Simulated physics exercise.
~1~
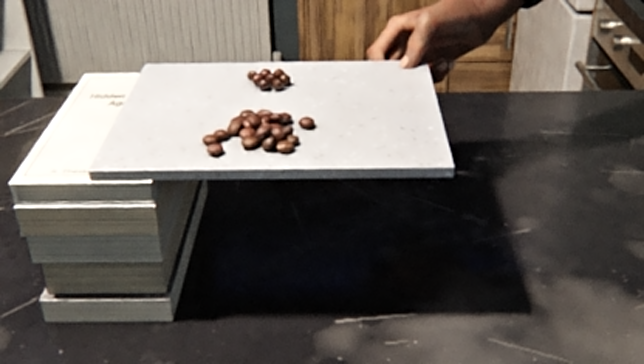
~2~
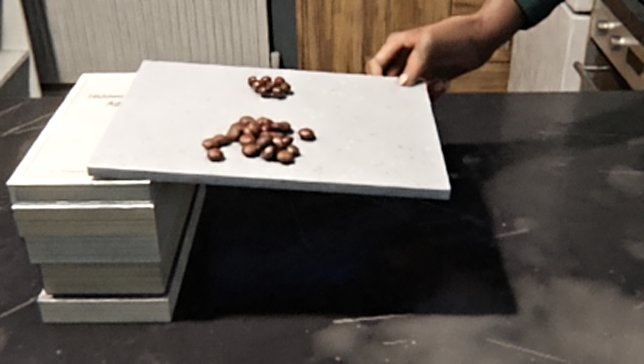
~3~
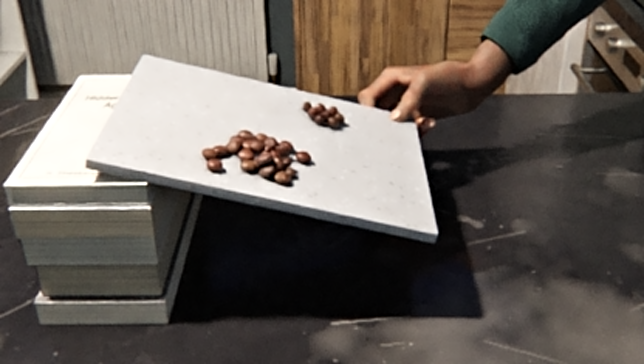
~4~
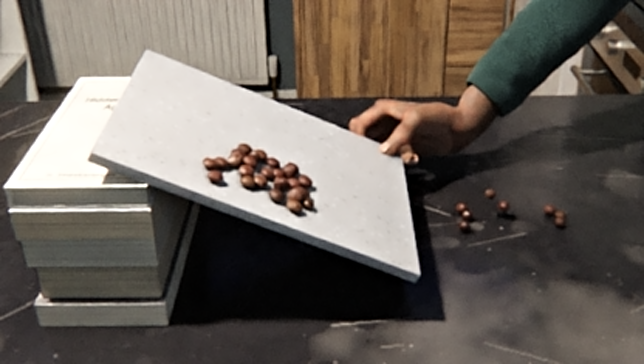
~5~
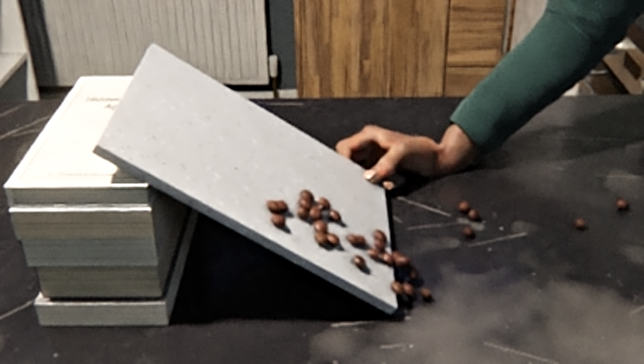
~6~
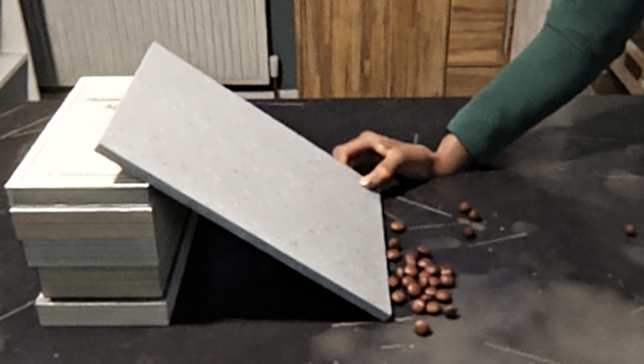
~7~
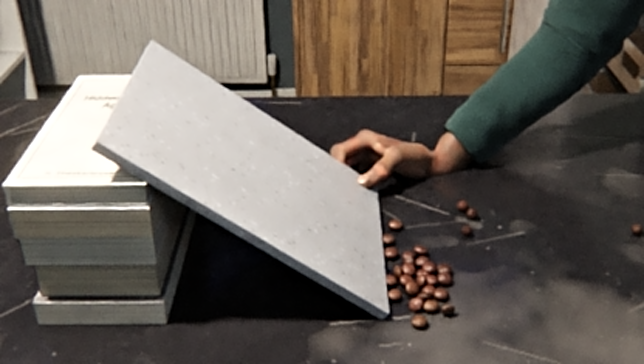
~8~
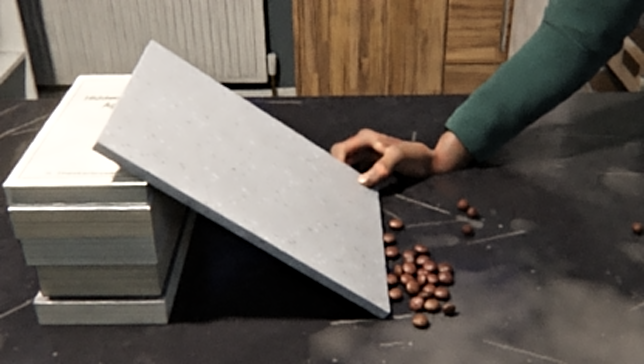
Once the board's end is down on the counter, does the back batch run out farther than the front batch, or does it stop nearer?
The back batch runs out farther, scattering across the counter, while most of the front batch stays heaped at the foot of the board.
